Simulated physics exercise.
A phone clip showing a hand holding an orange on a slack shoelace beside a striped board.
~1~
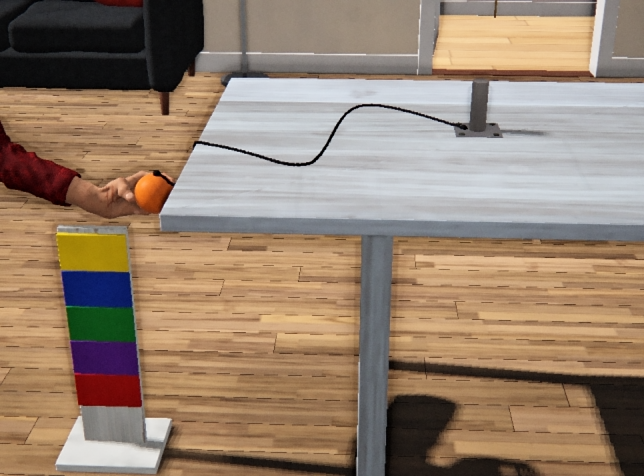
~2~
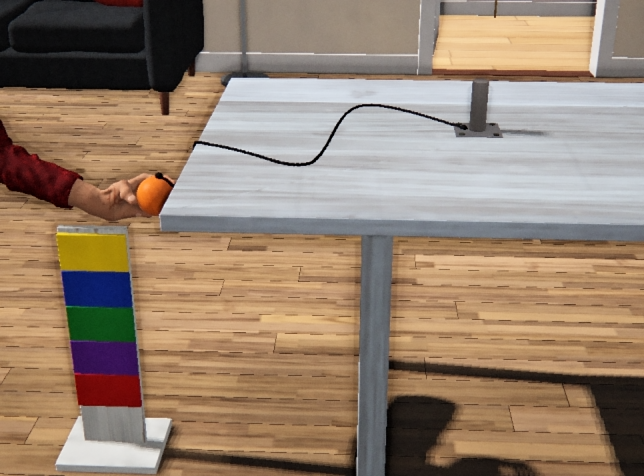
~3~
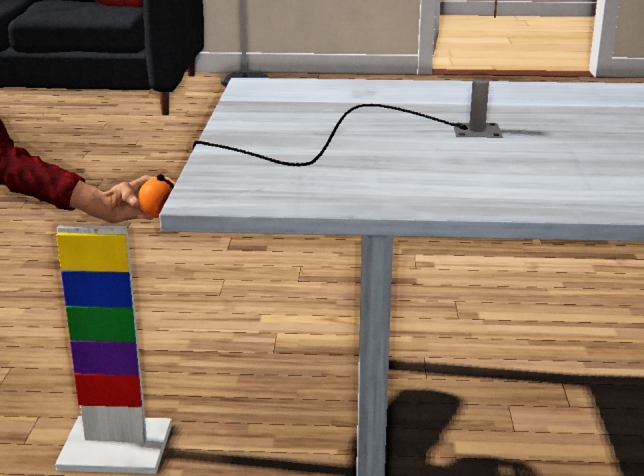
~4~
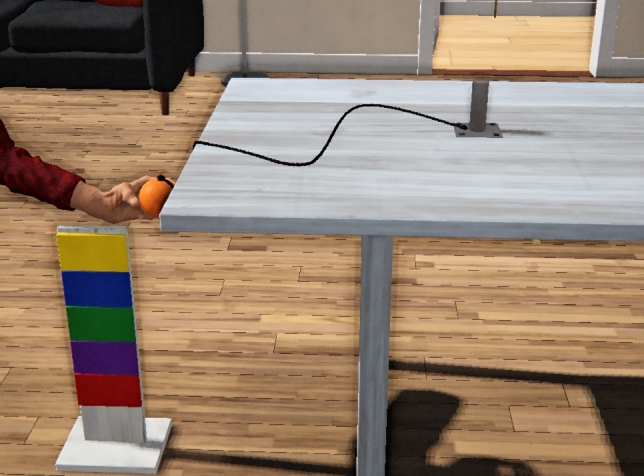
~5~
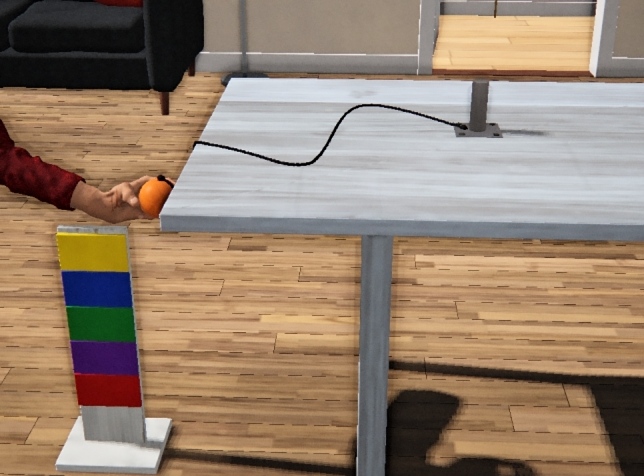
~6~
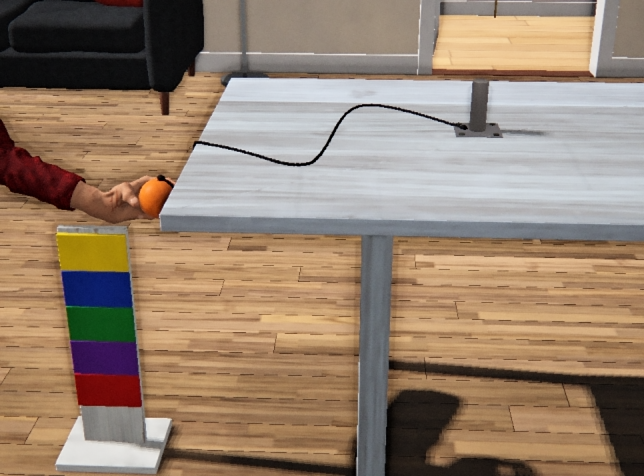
A hand in a red sleeve holding an orange on a slack shoelace beside a striped board, shifting slightly right, then keeping still.
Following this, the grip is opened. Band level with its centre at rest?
Red.
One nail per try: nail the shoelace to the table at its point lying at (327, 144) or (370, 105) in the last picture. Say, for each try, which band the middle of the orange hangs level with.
Each in turn comes out as blue, purple.
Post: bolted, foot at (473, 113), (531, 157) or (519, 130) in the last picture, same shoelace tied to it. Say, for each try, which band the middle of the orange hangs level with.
For the first it is red, for the second purple, for the third purple.
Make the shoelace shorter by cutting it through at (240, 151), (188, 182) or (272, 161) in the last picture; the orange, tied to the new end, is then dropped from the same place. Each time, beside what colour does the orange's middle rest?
Try 1 - blue; try 2 - purple; try 3 - yellow.
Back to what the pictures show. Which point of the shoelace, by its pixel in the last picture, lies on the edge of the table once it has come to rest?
Position: Approx. (329, 141).
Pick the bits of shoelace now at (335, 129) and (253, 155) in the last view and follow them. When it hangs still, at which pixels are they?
At (244, 125) for the first, at (215, 241) for the second.
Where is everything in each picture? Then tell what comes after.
Orange (155, 193); yellow (92, 254); blue (96, 290); green (100, 325); purple (104, 359); red (108, 391), in the first frame.
Orange (157, 196); shoelace through (429, 118) (355, 108) (332, 135) (297, 165) (216, 146), in the second frame.
Orange (159, 198), in the third frame.
Orange (160, 198); shoelace through (429, 118) (355, 108) (332, 135) (297, 165) (216, 146), in the fourth frame.
Orange (160, 198), in the fifth frame.
Orange (160, 198); shoelace through (429, 118) (355, 108) (332, 135) (297, 165) (216, 146), in the sixth frame.
A little later, orange near (204, 346); level with purple.
Next, orange near (239, 361); level with red.
When it is over, orange near (222, 375); level with red. Its middle rests at the red band.
